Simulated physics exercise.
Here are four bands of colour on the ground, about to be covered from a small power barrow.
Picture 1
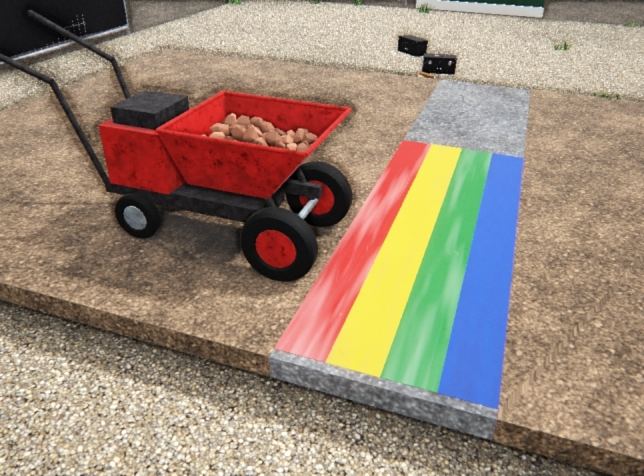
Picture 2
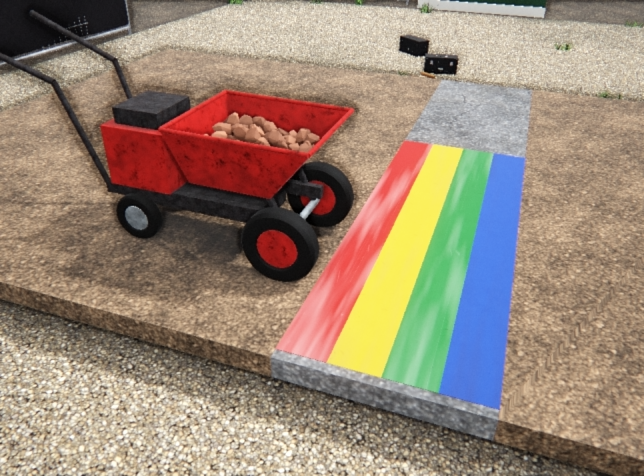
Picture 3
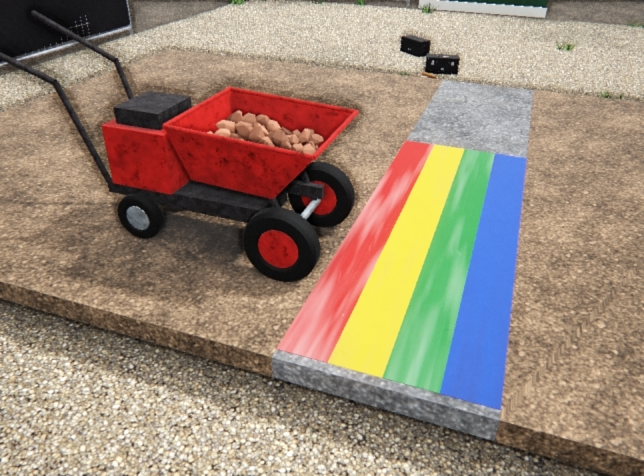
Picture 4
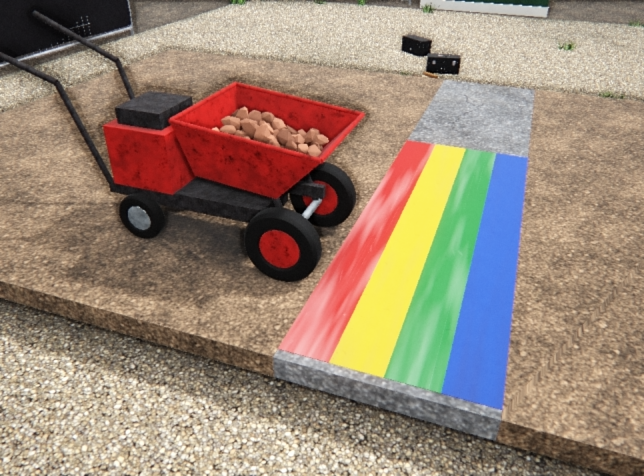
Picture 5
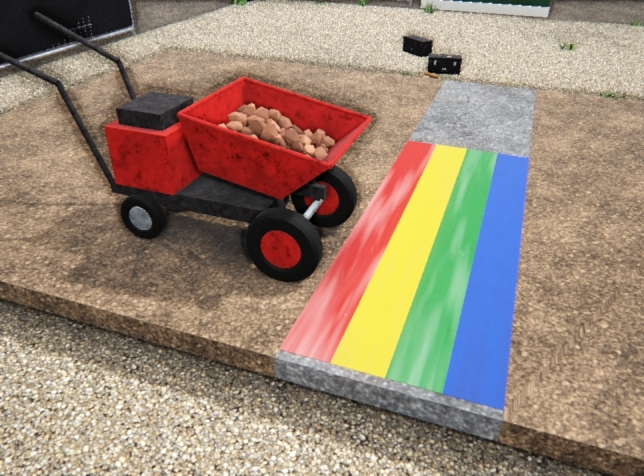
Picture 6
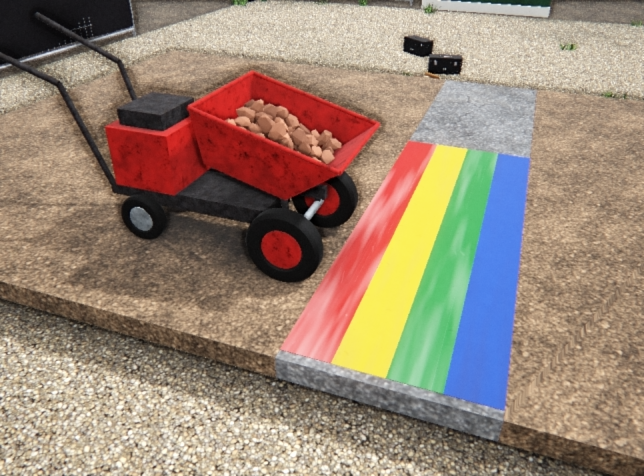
The video shows a small red barrow loaded with brown lumps of rubble, standing to the left of red, yellow, green and blue stripes on the ground. Its skip gradually tilts forward toward the stripes while the wheels stay in place.
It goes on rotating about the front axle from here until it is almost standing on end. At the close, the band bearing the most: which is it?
It is the green band.
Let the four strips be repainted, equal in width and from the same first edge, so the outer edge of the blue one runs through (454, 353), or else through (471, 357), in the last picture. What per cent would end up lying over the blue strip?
First some 30, then 30 per cent.
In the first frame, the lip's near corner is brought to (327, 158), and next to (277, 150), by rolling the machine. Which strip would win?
The green strip first, yellow second.
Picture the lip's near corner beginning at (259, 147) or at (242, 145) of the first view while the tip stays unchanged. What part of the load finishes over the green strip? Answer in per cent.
20 per cent, then 20 per cent.
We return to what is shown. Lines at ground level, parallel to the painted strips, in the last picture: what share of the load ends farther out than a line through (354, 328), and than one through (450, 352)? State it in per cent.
Around 100 percent for the first and 30 percent for the second.
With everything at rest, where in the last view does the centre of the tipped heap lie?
Resting centre, last frame: Roughly (437, 274).
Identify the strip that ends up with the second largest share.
The yellow one.
Soon after the last picture, skip tipped steeply; all in the skip.
A little later, skip tipped right over; nearly all in the skip; a stray few over the yellow strip; a stray few over the green strip.
Later still, skip tipped right over; about a quarter in the skip; a small part over the yellow strip; about a third over the green strip; a small part over the blue strip; a small part off the paint.
By the end, skip tipped right over; a stray few in the skip; none over the red strip; about a quarter over the yellow strip; about half over the green strip; about a quarter over the blue strip; a small part off the paint.
